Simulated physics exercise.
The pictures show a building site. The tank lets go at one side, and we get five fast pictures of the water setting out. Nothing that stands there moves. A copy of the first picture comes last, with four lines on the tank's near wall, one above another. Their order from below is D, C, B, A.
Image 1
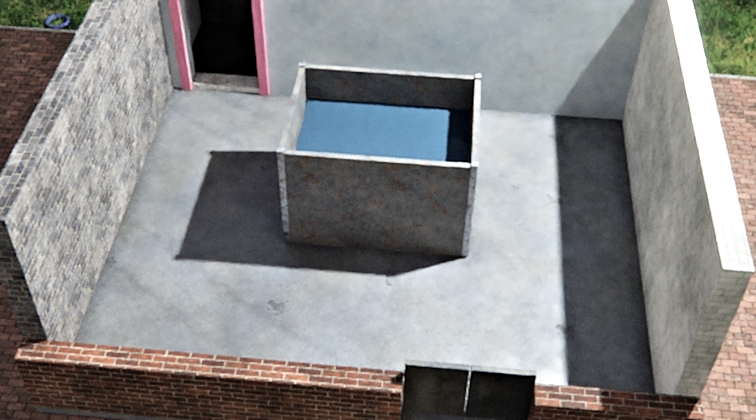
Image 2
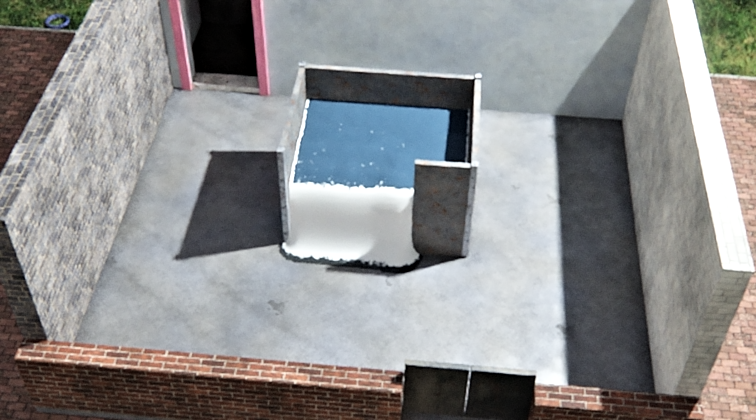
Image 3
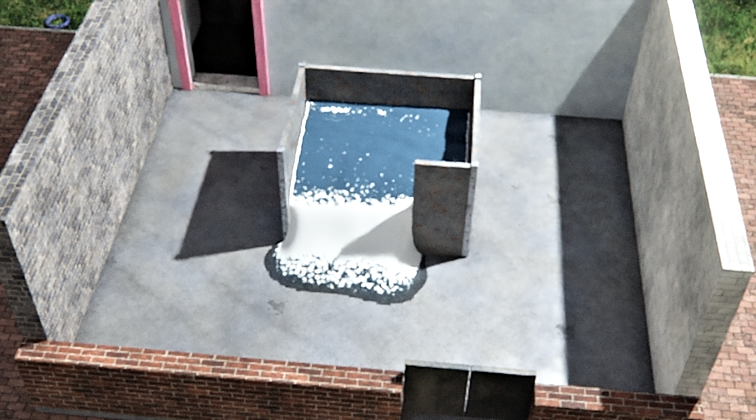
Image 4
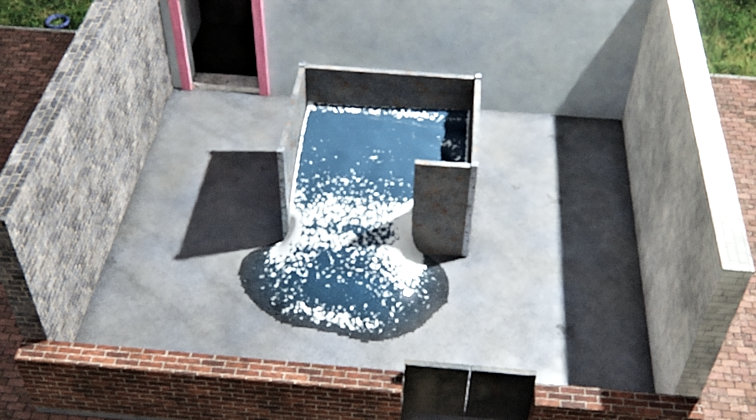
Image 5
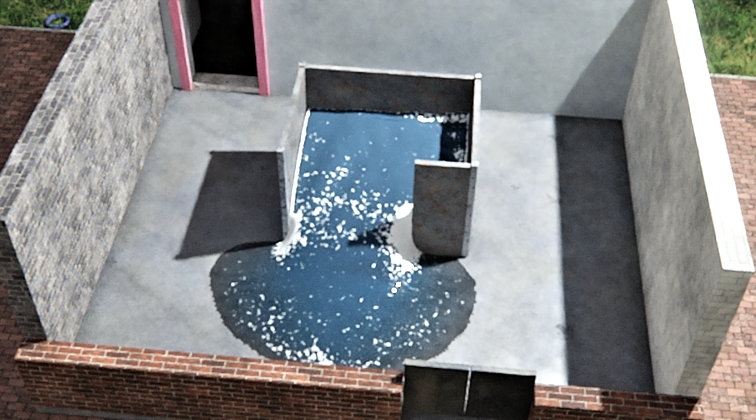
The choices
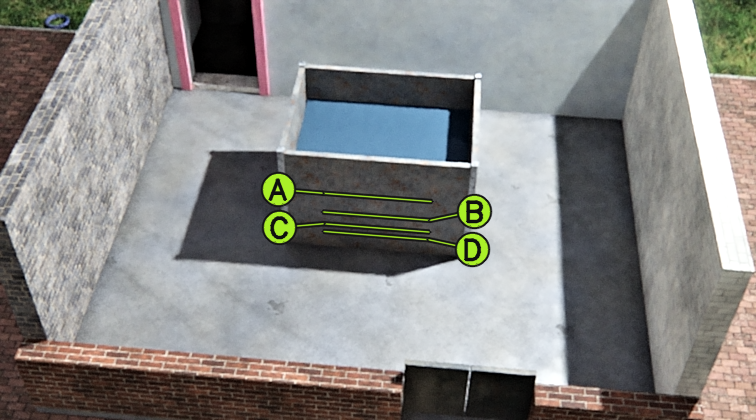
Water sat still in a square walled tank on a concrete yard until most of the tank's front wall vanished, then it poured out in white foam and spread forward in a widening, rounded pool.
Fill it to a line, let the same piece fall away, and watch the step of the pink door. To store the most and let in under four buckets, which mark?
B will do.
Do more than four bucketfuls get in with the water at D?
No, that is safe.
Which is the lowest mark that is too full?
A.
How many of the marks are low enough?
Three of the four.
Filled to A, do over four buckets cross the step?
Yes.
In lime, A at (376, 197); B at (376, 216); C at (376, 227); D at (376, 235); from the bottom up D, C, B, A.
With A, about 12 bucketfuls get in.
With B, a bucket or two gets in.
With C, nothing gets over.
With D, nothing gets over.
